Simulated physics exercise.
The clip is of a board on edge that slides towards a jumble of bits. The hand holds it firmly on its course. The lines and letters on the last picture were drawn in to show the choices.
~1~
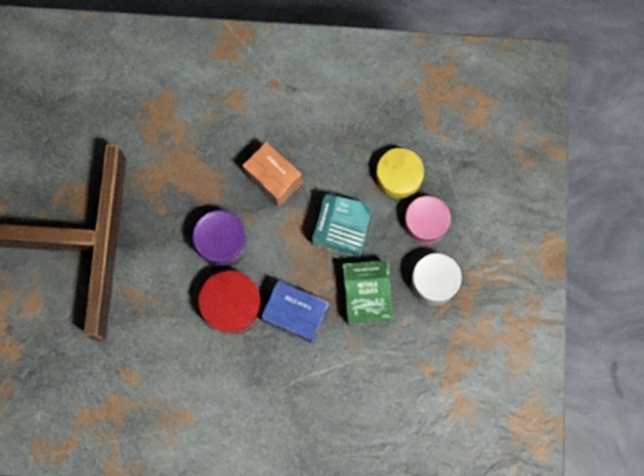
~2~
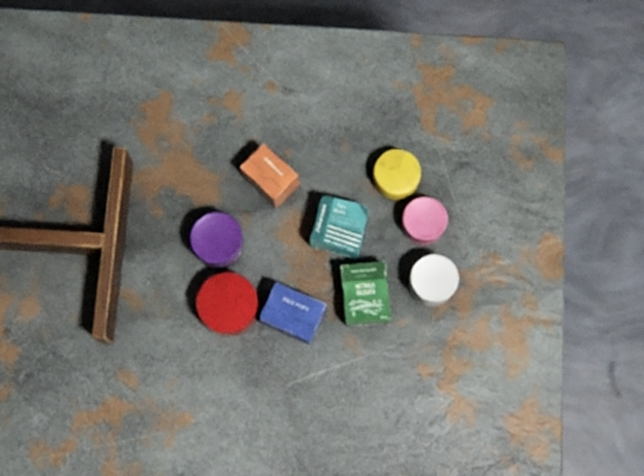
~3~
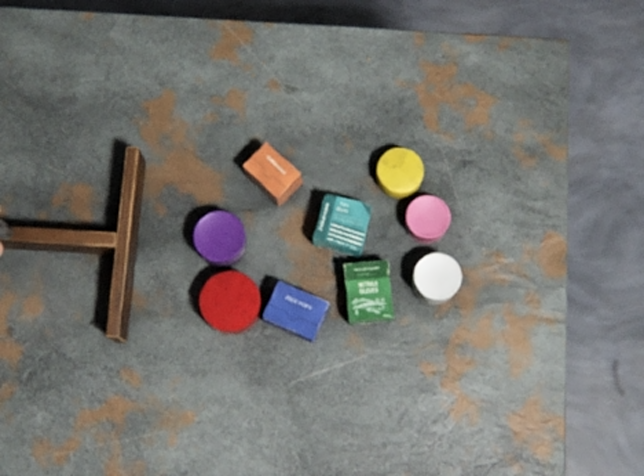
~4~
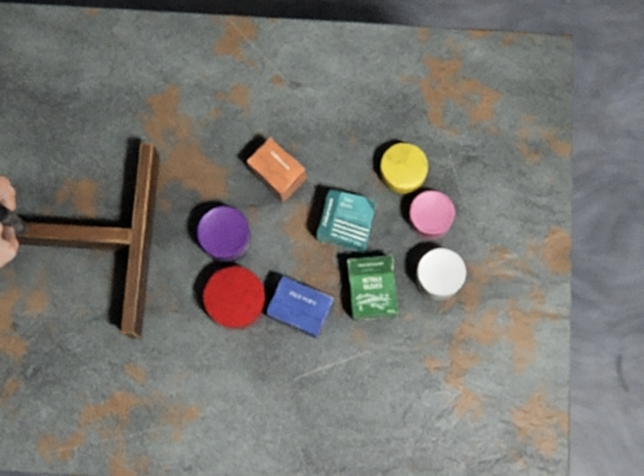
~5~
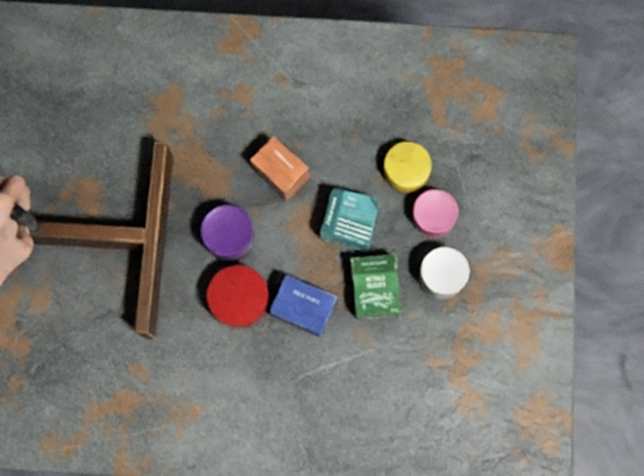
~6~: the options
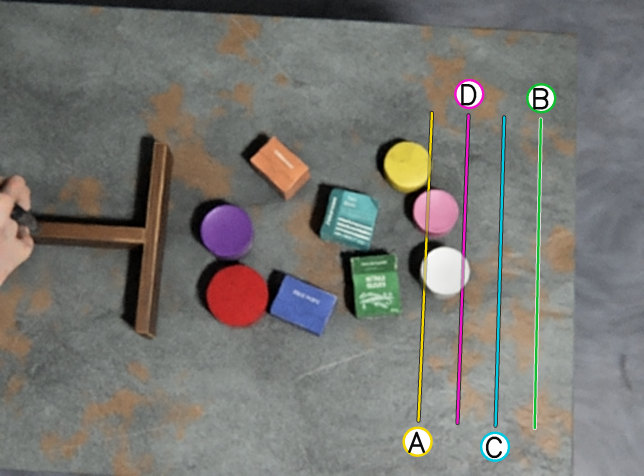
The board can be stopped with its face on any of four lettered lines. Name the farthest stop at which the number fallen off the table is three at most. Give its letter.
No fourth one falls up to C.
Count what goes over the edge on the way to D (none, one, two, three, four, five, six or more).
By then, none.
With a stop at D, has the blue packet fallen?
No.
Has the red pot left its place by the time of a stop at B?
Yes.
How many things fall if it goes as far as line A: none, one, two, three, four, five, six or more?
The count is none.
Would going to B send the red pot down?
By then, no.
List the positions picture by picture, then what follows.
Red pot (230, 303); pink tub (427, 220); orange packet (273, 174), in the first frame.
Board (109, 241); blue packet (293, 314), in the second frame.
Board (123, 240); yellow tin (400, 173), in the third frame.
Board (137, 236); white jar (440, 275), in the fourth frame.
Board (151, 235); red pot (239, 297); pink tub (435, 214); orange packet (280, 169), in the fifth frame.
On the marked copy, A at (425, 262); B at (538, 269); C at (500, 266); D at (463, 264).
Following C. Soon after the start, board (276, 243); white jar (459, 269); green box (412, 280).
Later, board (404, 251); pink tub (506, 194); white jar (504, 258).
In the end, board (501, 257); white jar over the edge; pink tub over the edge; two fallen.
As for the rest, A is within the limit but short; B drops five; D is within the limit but short.
